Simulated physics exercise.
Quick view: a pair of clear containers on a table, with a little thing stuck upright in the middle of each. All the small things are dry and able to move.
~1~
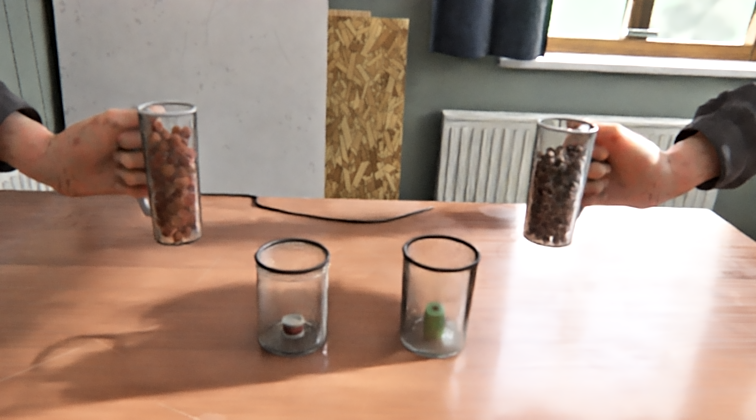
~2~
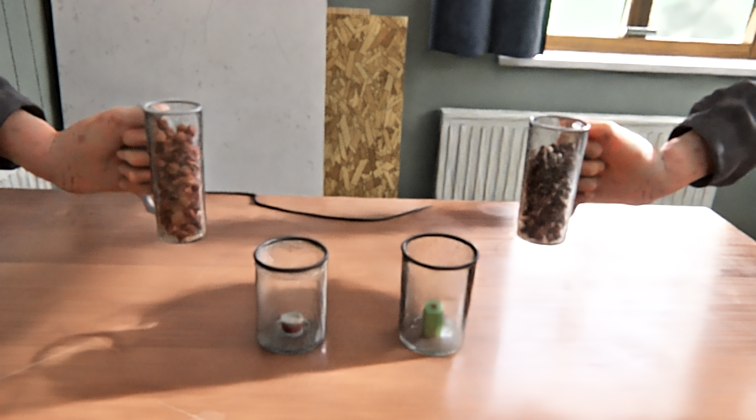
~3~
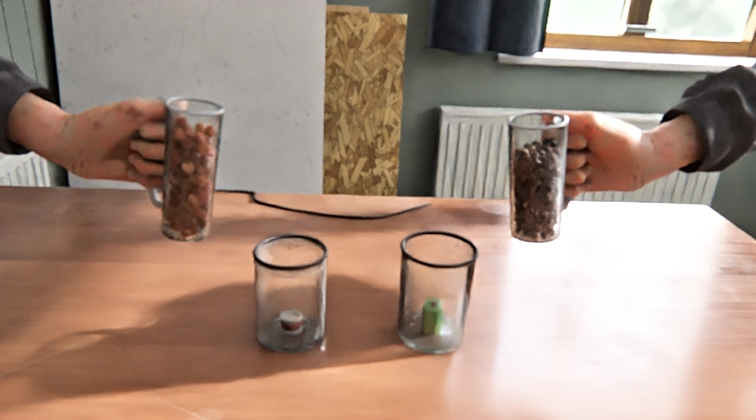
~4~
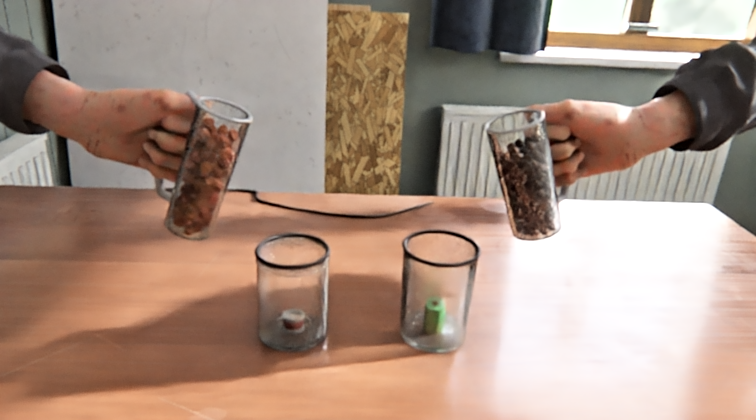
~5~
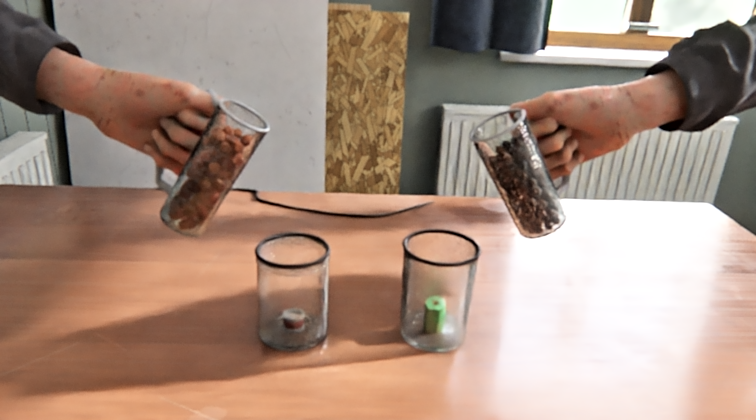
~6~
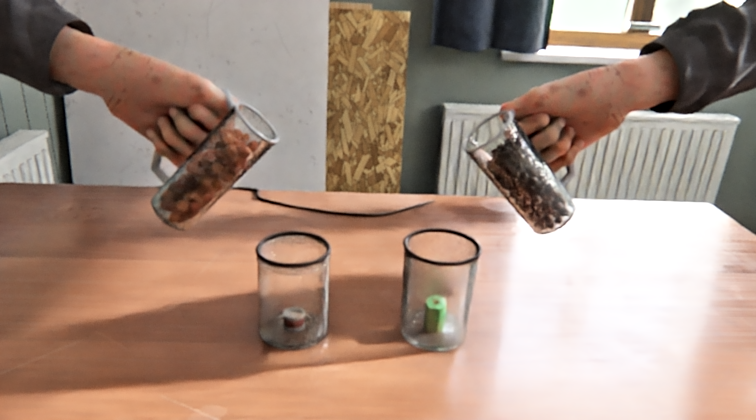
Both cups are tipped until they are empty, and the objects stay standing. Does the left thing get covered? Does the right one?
Left: Submerged. Right: Submerged.
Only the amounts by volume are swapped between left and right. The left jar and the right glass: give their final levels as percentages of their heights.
Fill heights - left near 55 %, right near 45 %.
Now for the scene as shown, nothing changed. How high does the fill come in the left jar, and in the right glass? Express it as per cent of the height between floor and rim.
Left about 50, right about 50.
Then, 0.55 s later than the last frame, left jar empty, all of its cupful still in the cup; right glass empty, all of its cupful still in the cup.
Then, 1.04 s later than the last frame, left jar nearly empty, nearly all of its cupful still in the cup; right glass nearly empty, roughly two thirds of its cupful still in the cup.
Then, 1.45 s later than the last frame, left jar a third full, none of its cupful still in the cup; right glass a third full, none of its cupful still in the cup.
When it is over, left jar half full (surface near (294, 287)), nothing beside it; right glass half full (surface near (438, 287)), nothing beside it; the left thing is covered; the right thing is covered.
